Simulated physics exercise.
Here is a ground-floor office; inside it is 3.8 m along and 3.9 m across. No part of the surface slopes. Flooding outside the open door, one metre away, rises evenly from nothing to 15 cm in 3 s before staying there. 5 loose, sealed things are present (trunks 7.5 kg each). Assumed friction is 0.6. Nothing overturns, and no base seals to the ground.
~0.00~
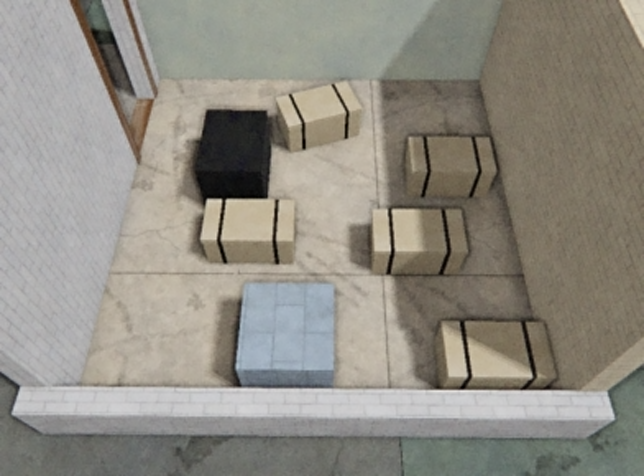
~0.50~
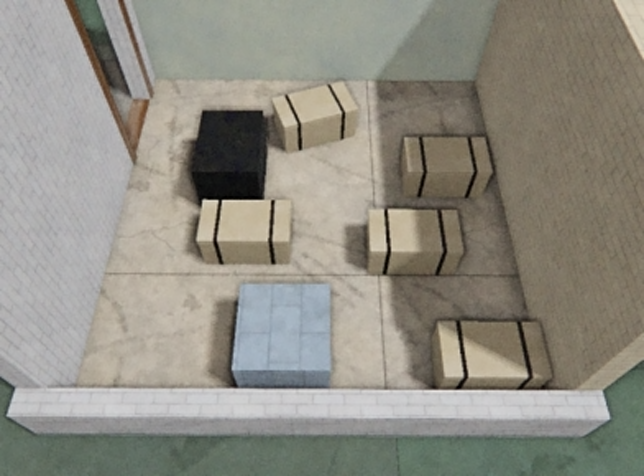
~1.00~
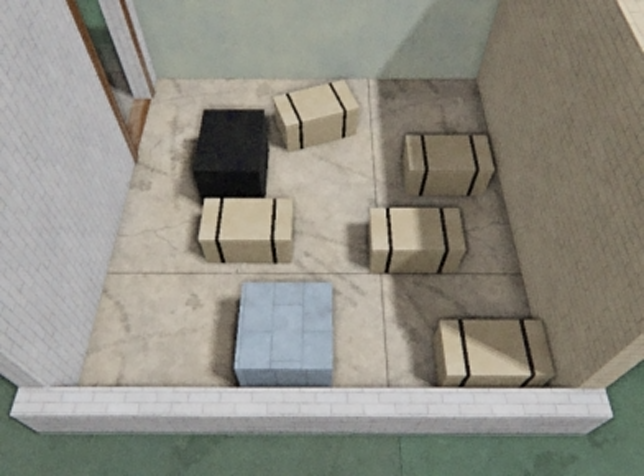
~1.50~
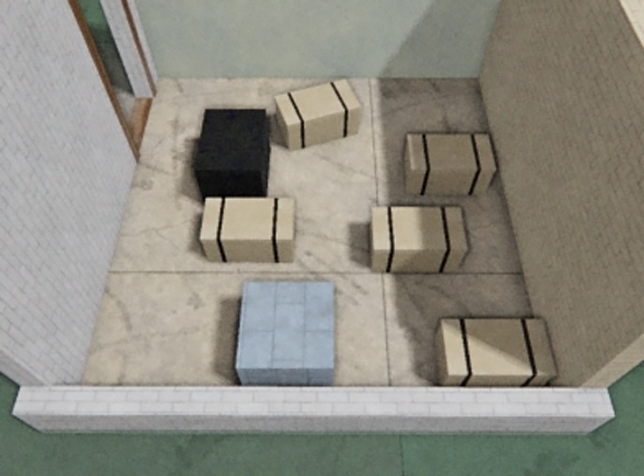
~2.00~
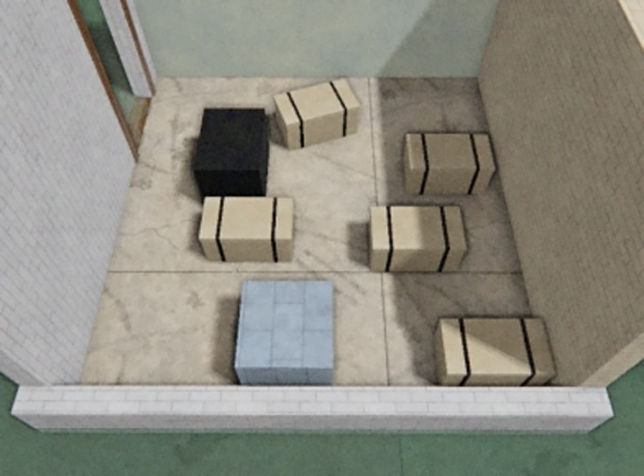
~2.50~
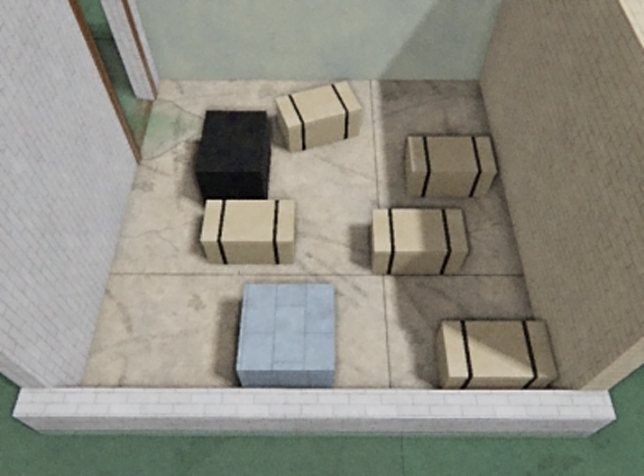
A roofless room with a pale, cracked floor and light brick walls is seen from high above its front wall, with a doorway at the upper left. Five tan trunks with dark straps sit around a black block at the upper left and a pale blue tiled block near the front. The view jitters slightly, the objects stay put, and greenish water comes in at the doorway.
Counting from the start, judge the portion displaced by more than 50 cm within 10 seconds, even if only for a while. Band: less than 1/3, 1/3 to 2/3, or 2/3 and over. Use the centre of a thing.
The share is a third up to two thirds.
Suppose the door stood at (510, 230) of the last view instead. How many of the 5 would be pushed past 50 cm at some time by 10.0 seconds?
The answer would then be 3.
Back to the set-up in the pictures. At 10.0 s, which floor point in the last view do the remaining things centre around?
About (372, 271).
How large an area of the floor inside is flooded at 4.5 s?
Around 5.0 m2 of it.
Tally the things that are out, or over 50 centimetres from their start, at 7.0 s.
I make it 1 by then.
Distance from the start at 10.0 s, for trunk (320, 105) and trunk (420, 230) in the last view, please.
In that order: 100 cm, 50 cm.
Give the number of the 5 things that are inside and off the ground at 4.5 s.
My tally comes to 0.
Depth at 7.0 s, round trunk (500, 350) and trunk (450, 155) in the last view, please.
0 and 3 cm.
After 3.5 s 0 of 5 are over 50 cm from their spots; 0 afloat.
After 4.5 s 0 of 5 are over 50 cm from their spots; 0 afloat.
After 7.0 s 1 of 5 are over 50 cm from their spots; 1 afloat.
After 10.0 s 3 of 5 are over 50 cm from their spots, and 3 have been at some point; 4 afloat.
